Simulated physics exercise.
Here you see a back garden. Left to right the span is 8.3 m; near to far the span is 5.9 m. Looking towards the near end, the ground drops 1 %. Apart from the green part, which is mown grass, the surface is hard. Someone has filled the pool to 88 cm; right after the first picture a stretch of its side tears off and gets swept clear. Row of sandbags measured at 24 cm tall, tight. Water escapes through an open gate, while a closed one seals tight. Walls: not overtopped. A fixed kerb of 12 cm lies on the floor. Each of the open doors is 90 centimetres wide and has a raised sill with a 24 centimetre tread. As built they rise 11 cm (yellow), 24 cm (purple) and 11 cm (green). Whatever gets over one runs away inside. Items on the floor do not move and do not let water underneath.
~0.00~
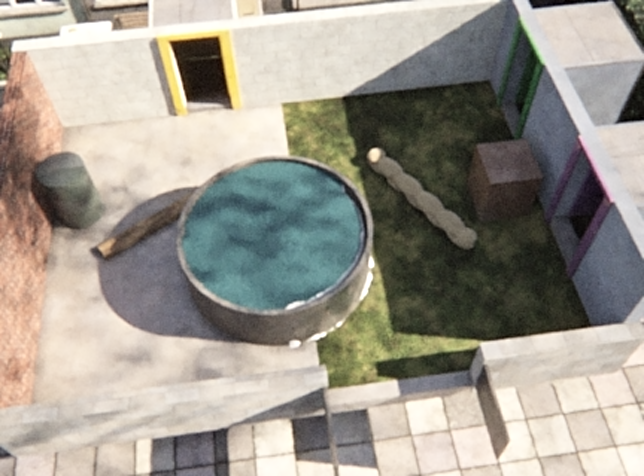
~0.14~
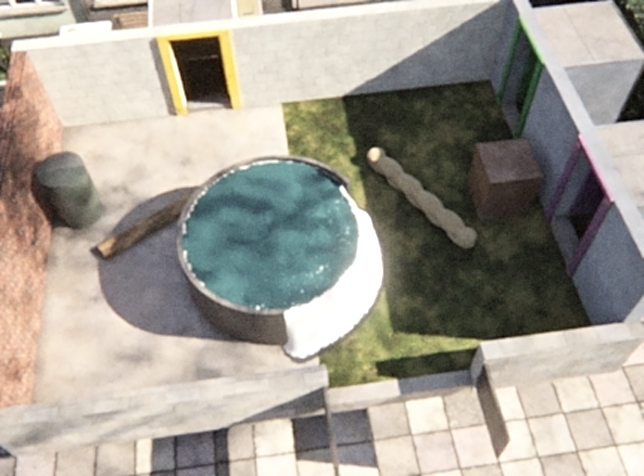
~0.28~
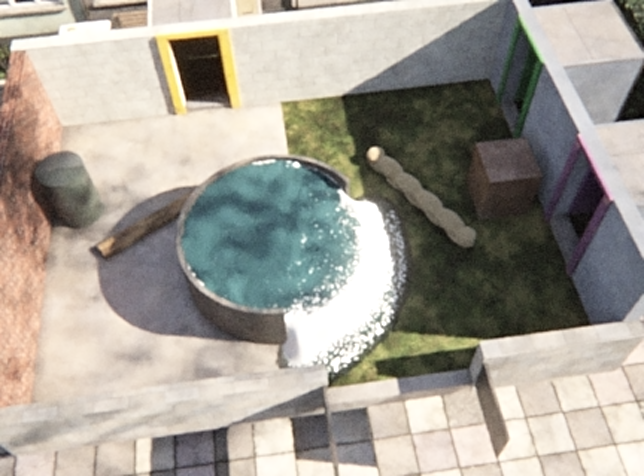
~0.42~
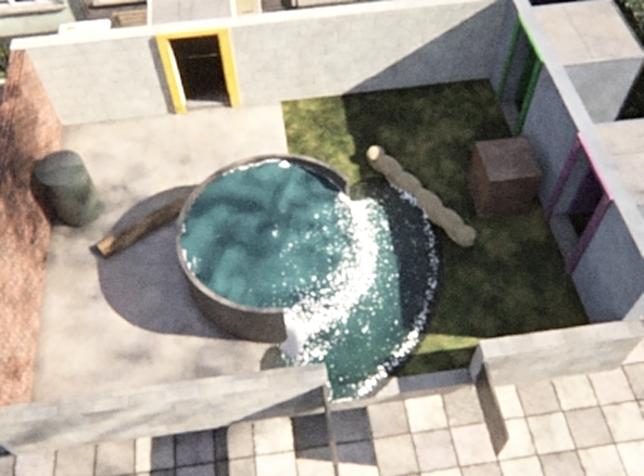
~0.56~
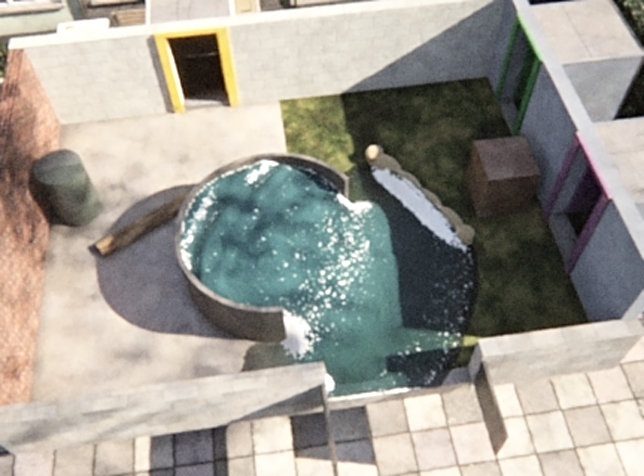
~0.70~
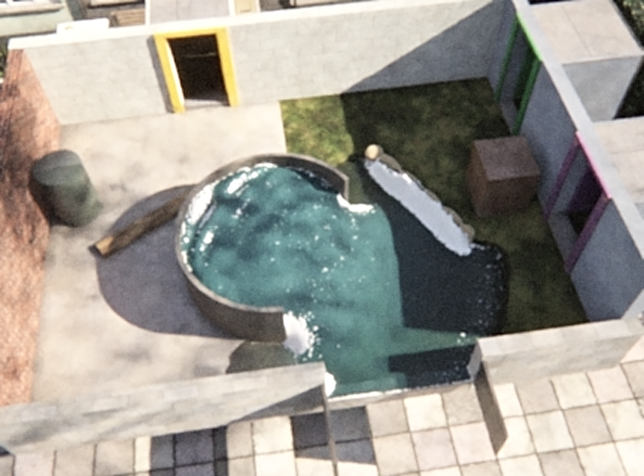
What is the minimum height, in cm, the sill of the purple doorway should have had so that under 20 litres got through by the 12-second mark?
About 30 cm.
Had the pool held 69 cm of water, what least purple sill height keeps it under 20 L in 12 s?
21 cm.
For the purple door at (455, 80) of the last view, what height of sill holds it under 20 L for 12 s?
Something near 8.5 cm.
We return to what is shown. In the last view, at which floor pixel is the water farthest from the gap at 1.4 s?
At about (106, 417).
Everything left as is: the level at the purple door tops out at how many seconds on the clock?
I'd say near 4.0 seconds.
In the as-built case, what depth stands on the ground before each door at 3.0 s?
Depths in cm: Yellow 0, purple 30, green 0.
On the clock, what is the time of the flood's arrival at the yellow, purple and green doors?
Yellow: 5.0 s; purple: 1.1 s; green: 3.2 s.
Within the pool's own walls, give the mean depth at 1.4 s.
Around 45 centimetres.
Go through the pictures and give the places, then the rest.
The first frame shows the pool at (275, 231) is whole and still, 88 cm deep; the purple door at (577, 209) is dry.
In the second frame, the gap is at (361, 278), the front 0.3 m out at a hidden place; the back of the pool holds 88 cm.
In the third frame, the gap is at (360, 280), the front 0.8 m out at a hidden place; the back of the pool holds 88 cm.
In the fourth frame, the gap is at (360, 281), the front 1.2 m out at a hidden place; the back of the pool holds 88 cm.
In the fifth frame, the front is at a hidden place, 1.8 m from the gap at (359, 281); 7.4 m2 of floor is wet, 85 cm left at the back.
In the sixth frame, the gap is at (359, 282), the front 2.2 m out at (504, 263); the back of the pool holds 74 cm; the purple door at (575, 206), 3.4 m from the gap, is still 1.0 m from the nearest water.
After 1.4 s water covers 35 % of the floor, deepest (42 cm) near (442, 234); 7 cm at the purple door, 0 litres in over its 24 cm sill.
After 3.0 s water covers 55 % of the floor, deepest (46 cm) near (512, 215); 30 cm at the purple door, 16 litres in over its 24 cm sill.
After 12.0 s water covers 95 % of the floor, deepest (10 cm) near (103, 241); 6 cm at the purple door, 54 litres in over its 24 cm sill.
At the purple door as built, the water arrived by 1.2 s and peaked near 33 cm at 4.0 s.
With a sill of 26.5 cm, 36 litres would have come in within the 12 s; with 36 cm, 4 litres. So under 20 litres takes about 30 cm.
